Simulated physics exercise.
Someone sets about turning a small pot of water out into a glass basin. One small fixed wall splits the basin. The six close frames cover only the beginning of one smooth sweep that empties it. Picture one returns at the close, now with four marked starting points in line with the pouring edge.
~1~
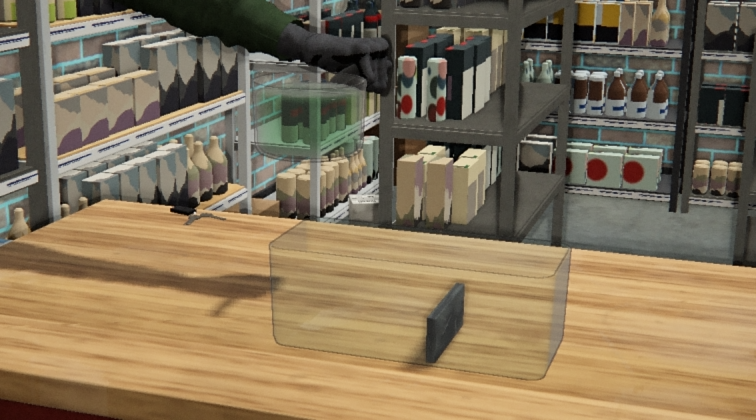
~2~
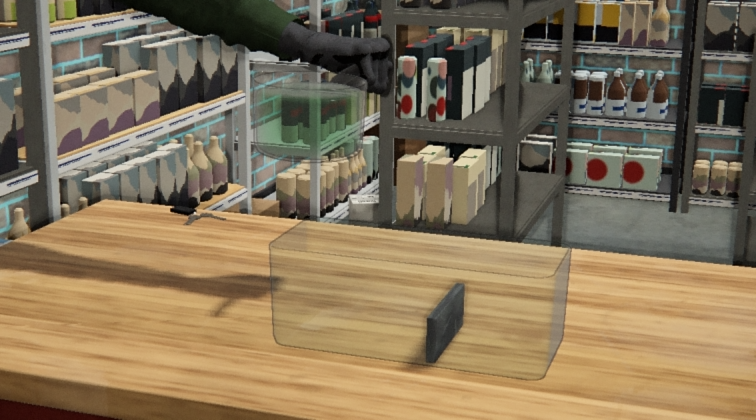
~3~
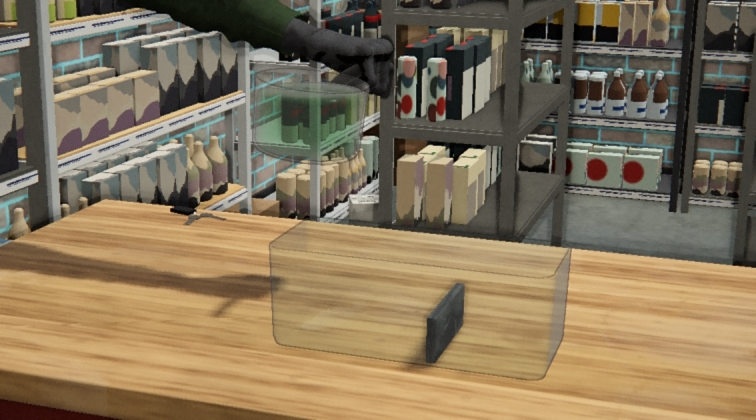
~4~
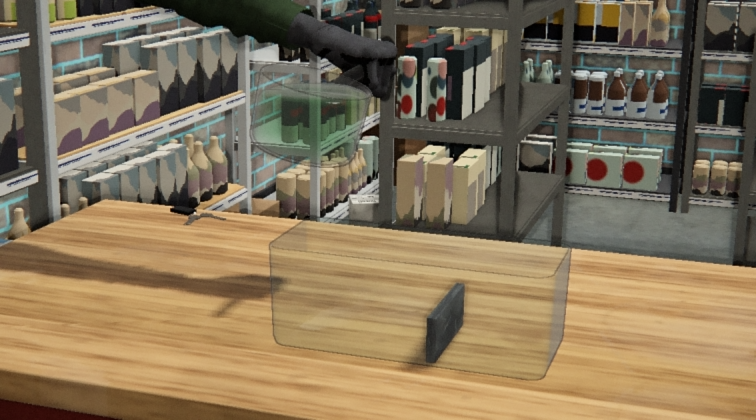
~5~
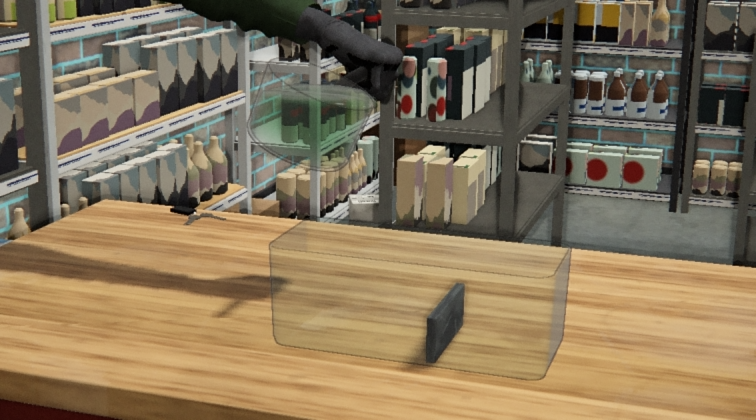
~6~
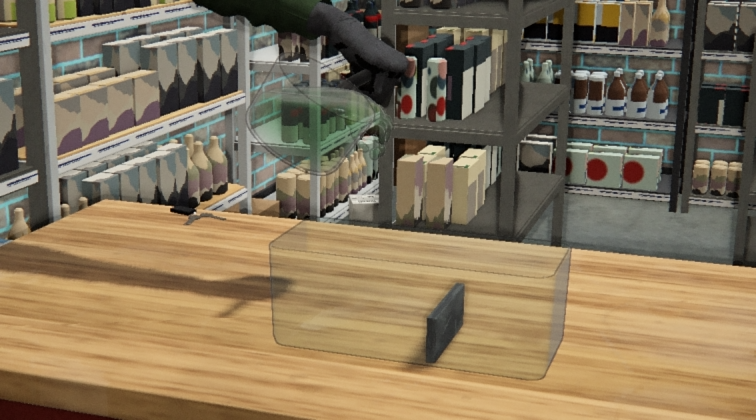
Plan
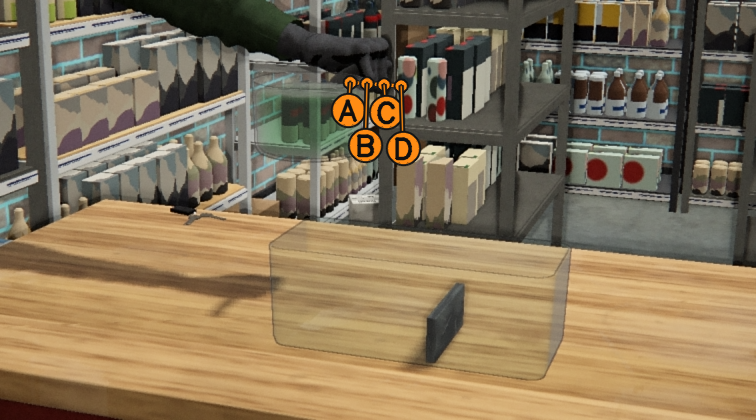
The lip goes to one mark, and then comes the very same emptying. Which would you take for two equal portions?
Take C.
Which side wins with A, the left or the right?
The left side.
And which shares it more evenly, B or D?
It is D.
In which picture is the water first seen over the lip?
Picture 5.
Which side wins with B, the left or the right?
The left side.
In orange, A at (350, 82); B at (367, 83); C at (384, 84); D at (401, 85).
Choosing A, about 98 % ends left of the wall and 1 % right of it.
Choosing B, about 79 % ends left of the wall and 20 % right of it.
Choosing C, about 51 % ends left of the wall and 49 % right of it.
Choosing D, about 31 % ends left of the wall and 68 % right of it.
